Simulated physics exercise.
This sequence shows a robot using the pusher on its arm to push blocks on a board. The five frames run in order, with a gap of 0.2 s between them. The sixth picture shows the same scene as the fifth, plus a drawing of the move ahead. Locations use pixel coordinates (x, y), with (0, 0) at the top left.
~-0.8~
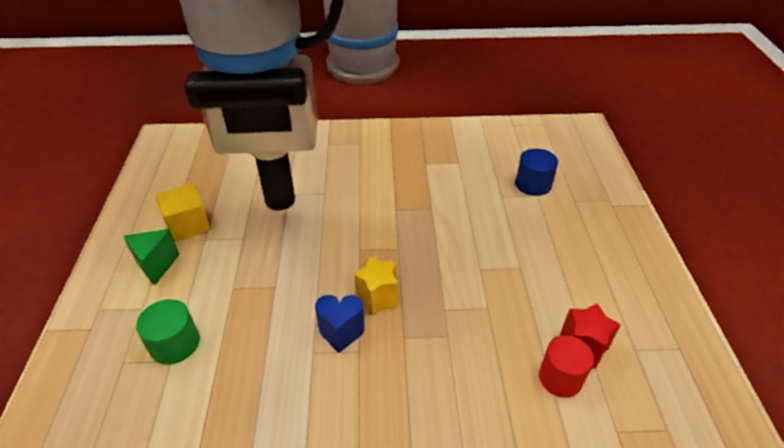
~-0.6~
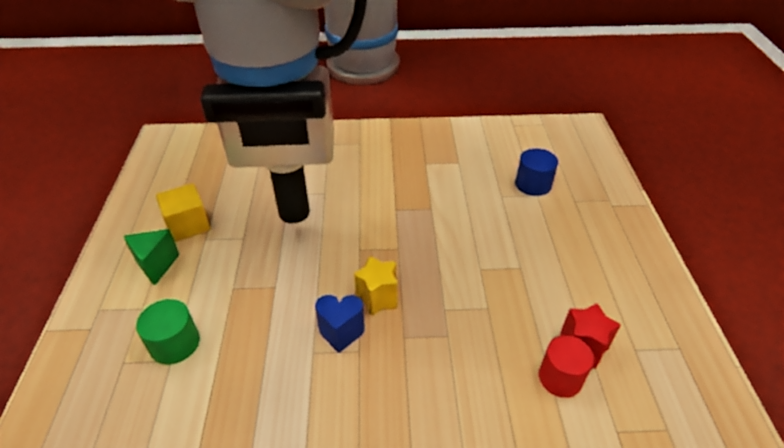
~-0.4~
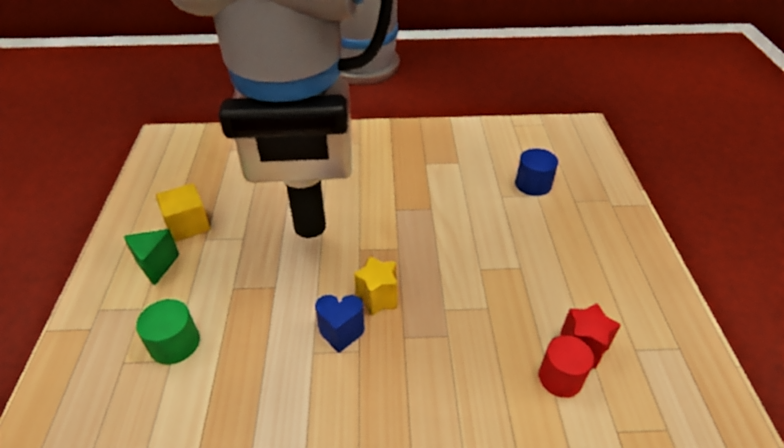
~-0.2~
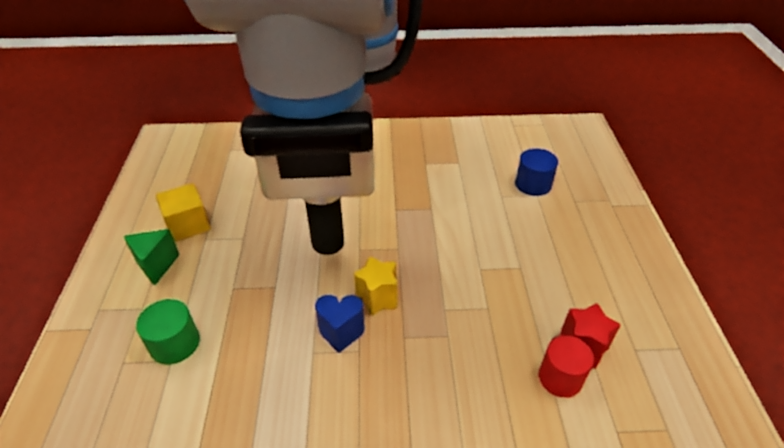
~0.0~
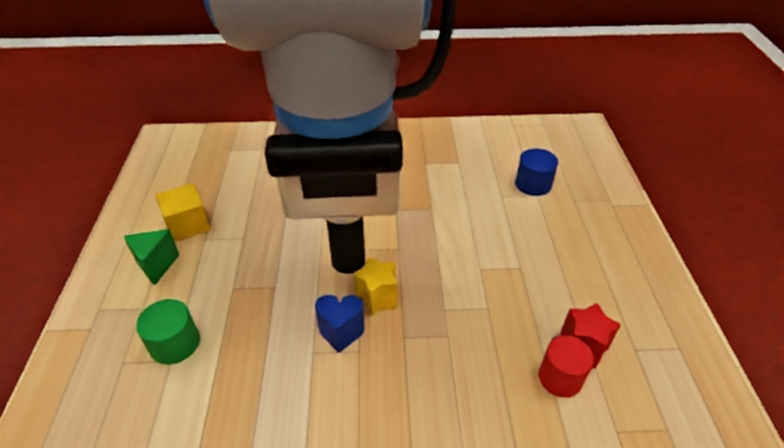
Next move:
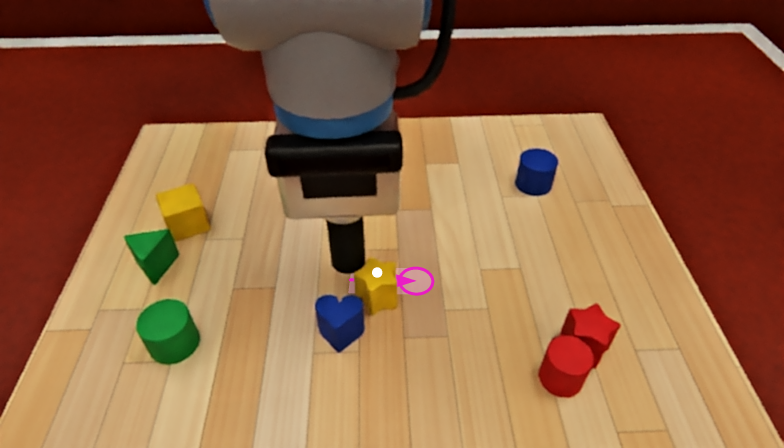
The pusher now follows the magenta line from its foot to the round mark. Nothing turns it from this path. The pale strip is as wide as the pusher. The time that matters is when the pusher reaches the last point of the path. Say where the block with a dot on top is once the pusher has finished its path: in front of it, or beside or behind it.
I believe the block with a dot on top loses its place ahead of the pusher and slips off.
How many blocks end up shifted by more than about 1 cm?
I think only one will be displaced.
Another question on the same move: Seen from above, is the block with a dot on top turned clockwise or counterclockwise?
Seen from above, its turn is clockwise.
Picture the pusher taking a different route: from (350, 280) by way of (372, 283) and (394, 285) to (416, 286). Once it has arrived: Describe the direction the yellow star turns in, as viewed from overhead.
It rotates clockwise.
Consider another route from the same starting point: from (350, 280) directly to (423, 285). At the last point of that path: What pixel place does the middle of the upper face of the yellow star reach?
It will likely be found at (412, 287).
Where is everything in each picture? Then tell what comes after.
Tip of the pusher (281, 201), middles of tops, blue heart block (338, 308), yellow star (377, 273), in the first frame.
Pusher (295, 213), nothing pushed, in the second frame.
Pusher (310, 227), nothing pushed, in the third frame.
Pusher (328, 243), nothing pushed, in the fourth frame.
Pusher (348, 261), blue heart block (338, 308), yellow star (377, 273), in the fifth frame.
The line goes in a line from (350, 280) to (416, 281); the dot is on the yellow star.
What follows on the original path. Halfway along, pusher (384, 262); yellow star (396, 280), turned 35° clockwise.
At the end, pusher (417, 262); blue heart block unmoved; yellow star (406, 282), turned 65° clockwise.
